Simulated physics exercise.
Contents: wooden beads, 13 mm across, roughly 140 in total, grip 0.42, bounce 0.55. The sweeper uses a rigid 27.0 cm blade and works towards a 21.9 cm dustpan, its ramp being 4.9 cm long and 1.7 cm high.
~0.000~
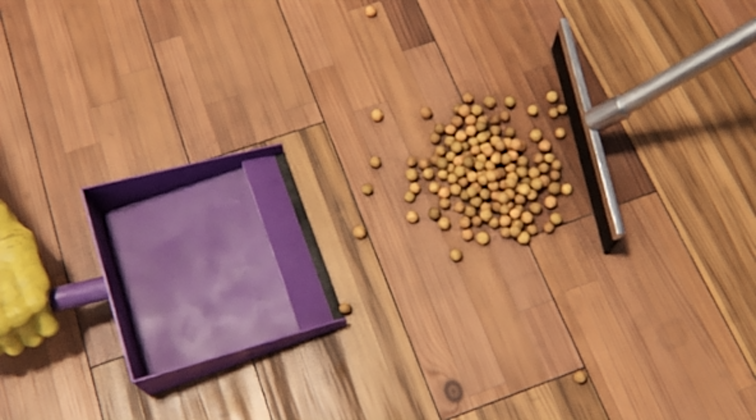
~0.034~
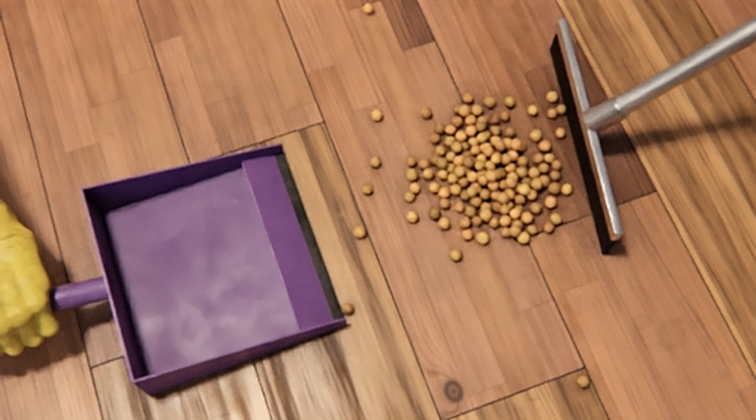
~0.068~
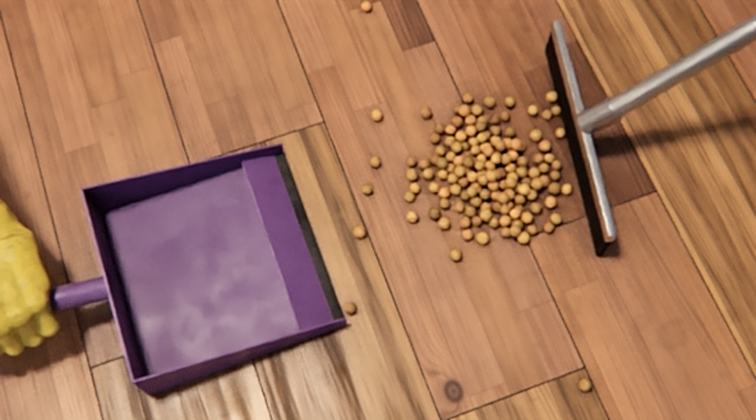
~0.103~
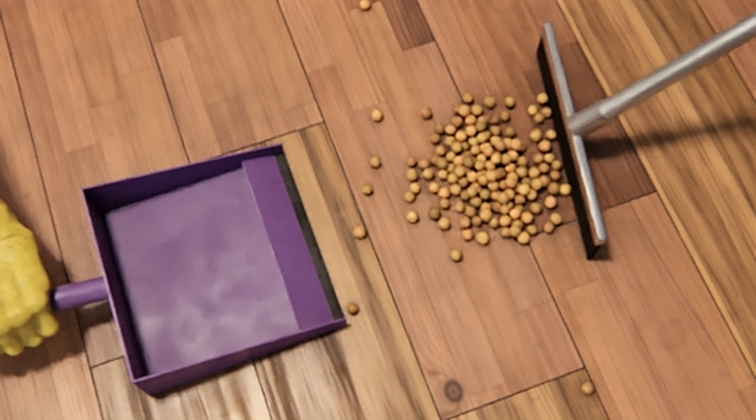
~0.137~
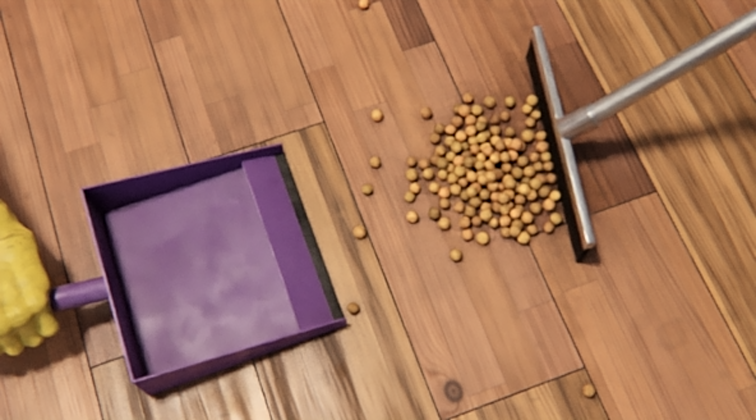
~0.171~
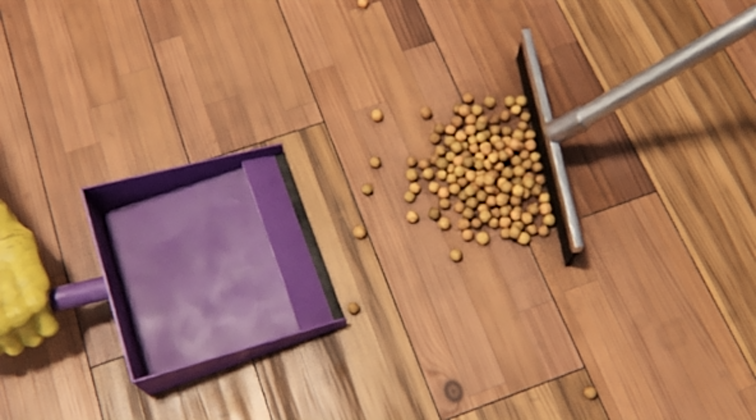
A yellow-gloved hand held a purple dustpan still on the wooden floor while a straight blade on a metal handle slid a short way left, pressing into the right side of a pile of small round beads.
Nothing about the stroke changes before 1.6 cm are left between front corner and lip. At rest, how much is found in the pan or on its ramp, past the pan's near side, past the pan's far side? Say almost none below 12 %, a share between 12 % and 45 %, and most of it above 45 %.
In the pan or on its ramp: A sizeable portion; past the pan's near side: A tiny portion; past the pan's far side: A sizeable portion.
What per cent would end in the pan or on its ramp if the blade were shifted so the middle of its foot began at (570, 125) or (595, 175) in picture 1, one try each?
The two tries give about 30 % and about 20 %.
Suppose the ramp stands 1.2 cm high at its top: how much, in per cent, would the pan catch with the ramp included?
About 30 %.
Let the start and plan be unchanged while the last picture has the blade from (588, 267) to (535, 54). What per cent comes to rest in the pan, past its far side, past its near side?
Pan 0; far 5; near 15.
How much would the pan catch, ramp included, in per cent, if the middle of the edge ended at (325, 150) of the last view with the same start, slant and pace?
That comes to near 25 percent.
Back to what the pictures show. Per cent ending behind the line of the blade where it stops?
5 %.
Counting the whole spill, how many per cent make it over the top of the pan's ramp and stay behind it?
Around 0 in a hundred.
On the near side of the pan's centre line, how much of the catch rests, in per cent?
Something like 60 in a hundred.
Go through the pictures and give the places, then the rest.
The first frame shows blade from (618, 234) to (563, 27), moved 0.0 cm, 0 of the pieces shifted so far; middle of the pieces at (482, 175); pan at (203, 273).
The second frame shows blade from (616, 235) to (561, 27), moved 0.2 cm, 2 of the pieces shifted so far; middle of the pieces at (482, 175).
The third frame shows blade from (610, 237) to (556, 29), moved 0.9 cm, 5 of the pieces shifted so far; middle of the pieces at (482, 175).
The fourth frame shows blade from (600, 240) to (546, 31), moved 2.1 cm, 7 of the pieces shifted so far; middle of the pieces at (482, 175).
The fifth frame shows blade from (588, 243) to (536, 34), moved 3.4 cm, 21 of the pieces shifted so far; middle of the pieces at (481, 174).
The sixth frame shows blade from (577, 247) to (525, 37), moved 4.7 cm, 49 of the pieces shifted so far; middle of the pieces at (480, 174); pan at (203, 273). Its pace works out near 0.39 m/s, heading 2 degrees away from the viewer's side.
After 0.47 s, middle of the blade 16 cm from the lip; 0 % over the lip, far side 10 %, near side 5 %.
Then, at 0.67 s, middle of the blade 9 cm from the lip; 0 % over the lip, far side 15 %, near side 5 %.
Then, at 0.98 s, middle of the blade 4 cm from the lip; 30 % over the lip, far side 20 %, near side 5 %.
At rest (1.4 s), pan 30 %, near side 5 %, far side 20 %, in front of the lip or behind the blade 50 %.
